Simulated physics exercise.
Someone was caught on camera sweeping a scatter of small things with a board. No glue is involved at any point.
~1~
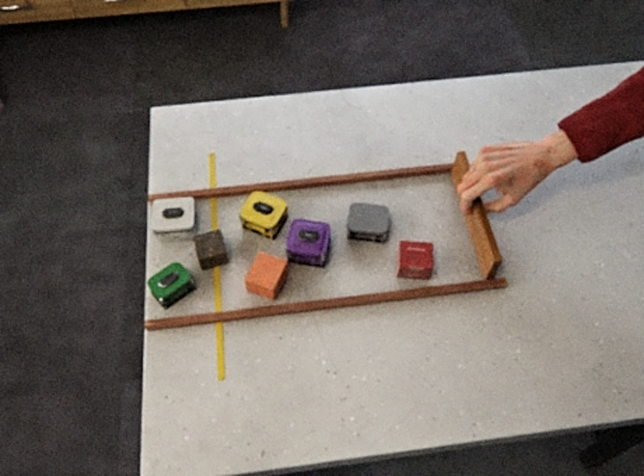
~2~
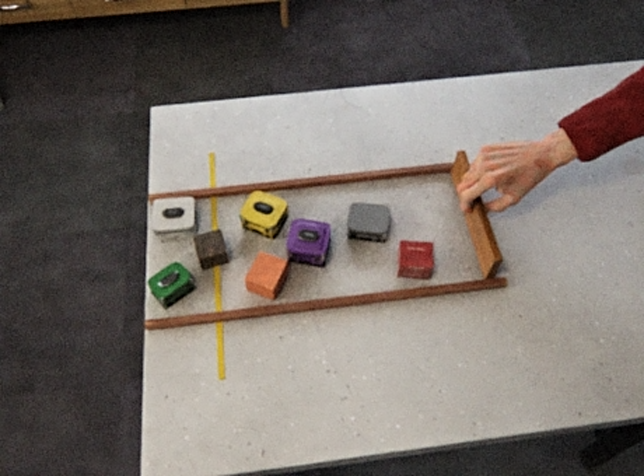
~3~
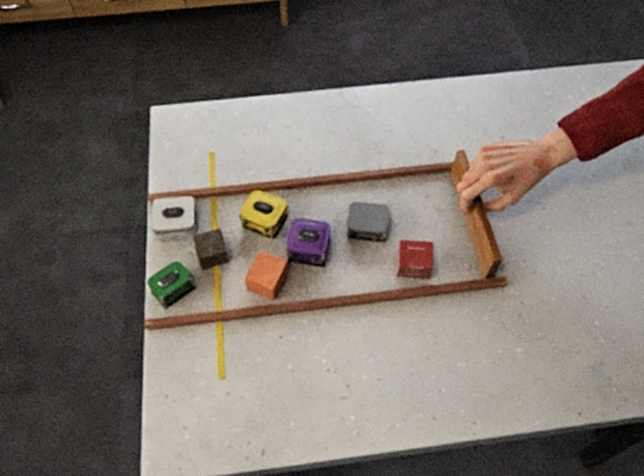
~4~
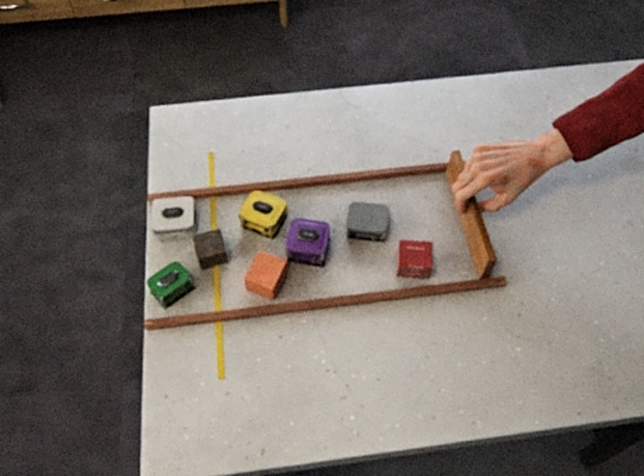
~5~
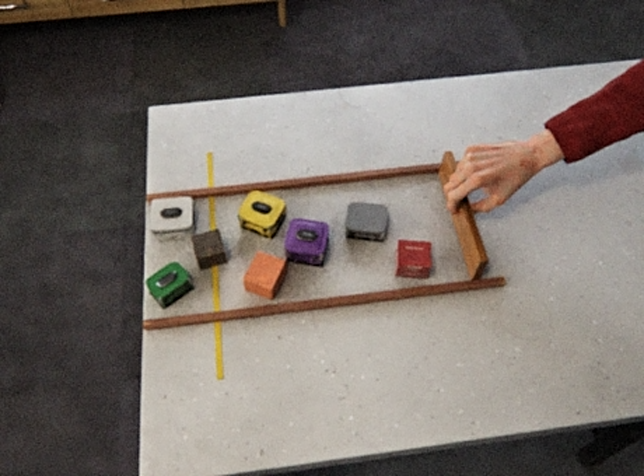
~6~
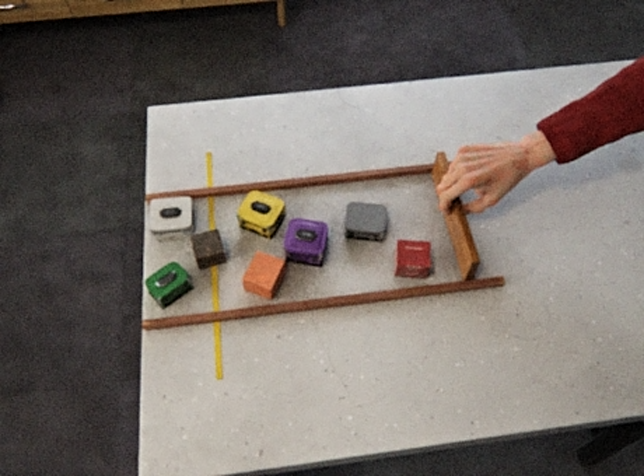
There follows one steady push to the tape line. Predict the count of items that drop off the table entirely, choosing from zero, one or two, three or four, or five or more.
The count is one or two.
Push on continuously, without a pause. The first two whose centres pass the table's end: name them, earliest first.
They are the black block, the green case.
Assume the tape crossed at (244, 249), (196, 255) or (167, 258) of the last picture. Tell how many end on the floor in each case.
Respectively 0, 4 and 5.
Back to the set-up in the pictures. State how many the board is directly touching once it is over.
Contact count: 3.
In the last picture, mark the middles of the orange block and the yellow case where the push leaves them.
Orange block: (163, 298); yellow case: (194, 208).
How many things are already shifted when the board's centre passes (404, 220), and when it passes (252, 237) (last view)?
1 and 7.
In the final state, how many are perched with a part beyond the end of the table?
So the number is 2.
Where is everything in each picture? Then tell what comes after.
In the first frame, green case (171, 285); white case (175, 220); black block (211, 250); board (474, 214); tape (216, 253).
In the second frame, white case (176, 220); orange block (267, 275).
In the third frame, black block (211, 249); red box (415, 259).
In the fourth frame, green case (171, 285); yellow case (264, 214).
In the fifth frame, white case (174, 219); purple case (307, 242).
In the sixth frame, green case (169, 285); white case (173, 219); black block (209, 249); board (454, 214); tape (213, 252).
Soon after, none off yet; green case at rest near (169, 285); white case at rest near (173, 219); black block at rest near (209, 249).
Then, none off yet; green case moved a little near (157, 291); white case at rest near (173, 219); black block moved well along near (153, 254).
At rest, the number that fall off is one or two; fallen, black block and green case.
